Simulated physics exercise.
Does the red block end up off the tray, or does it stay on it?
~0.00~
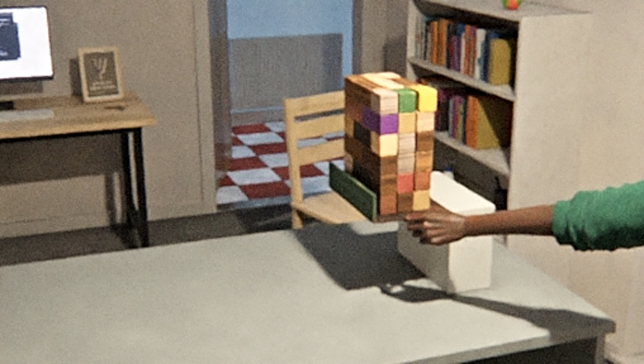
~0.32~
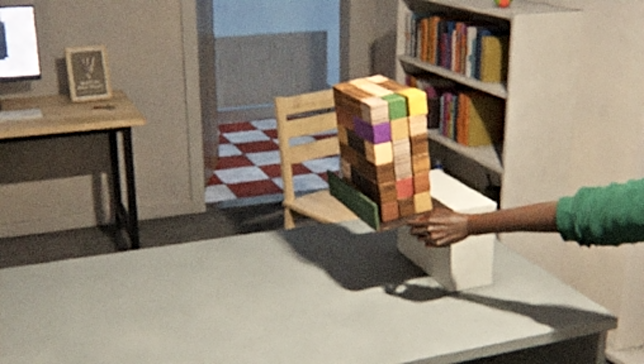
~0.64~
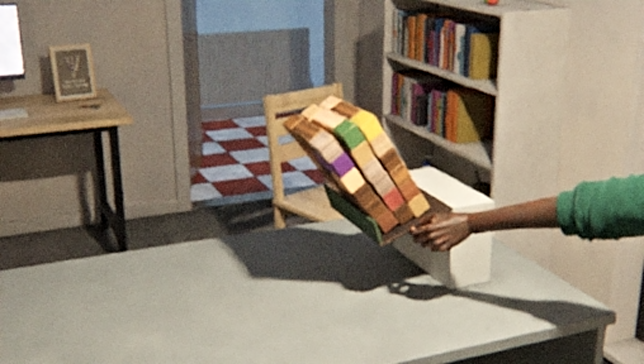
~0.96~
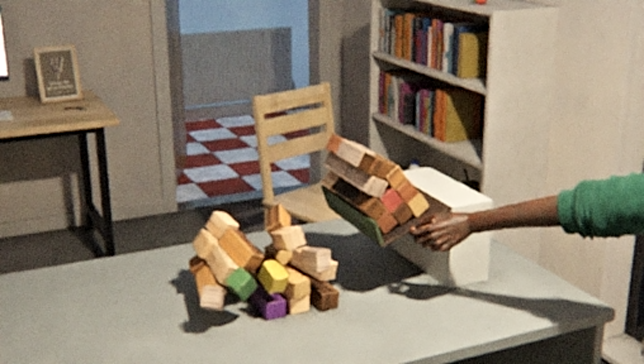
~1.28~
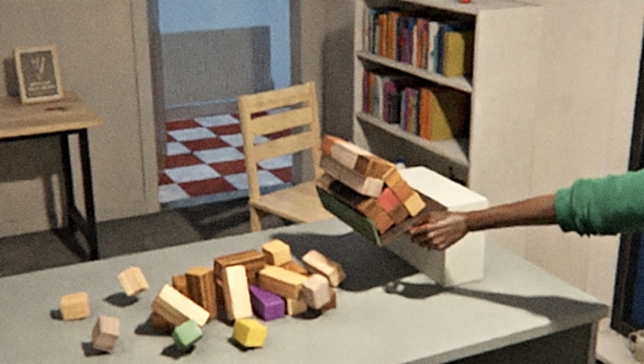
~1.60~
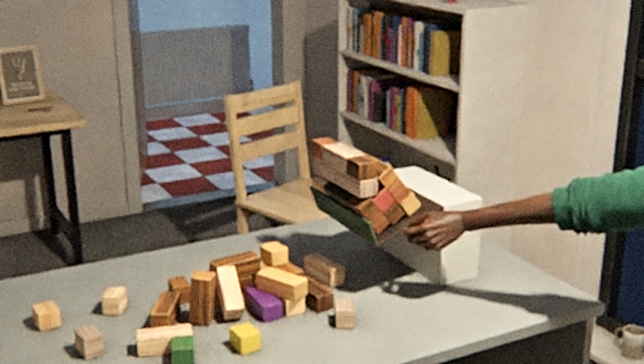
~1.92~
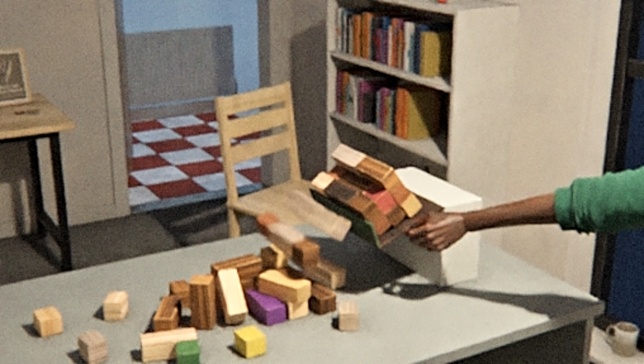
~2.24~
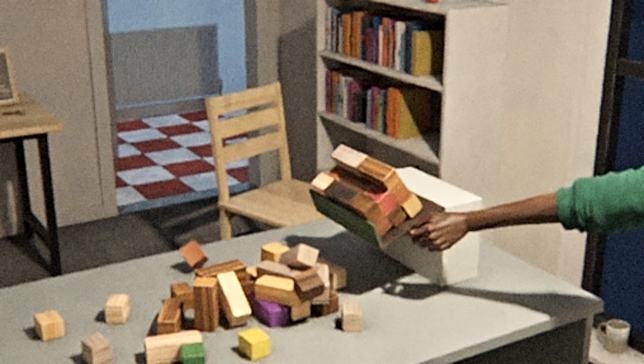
The red block stays on the tilted tray, leaning among the blocks that remain there.
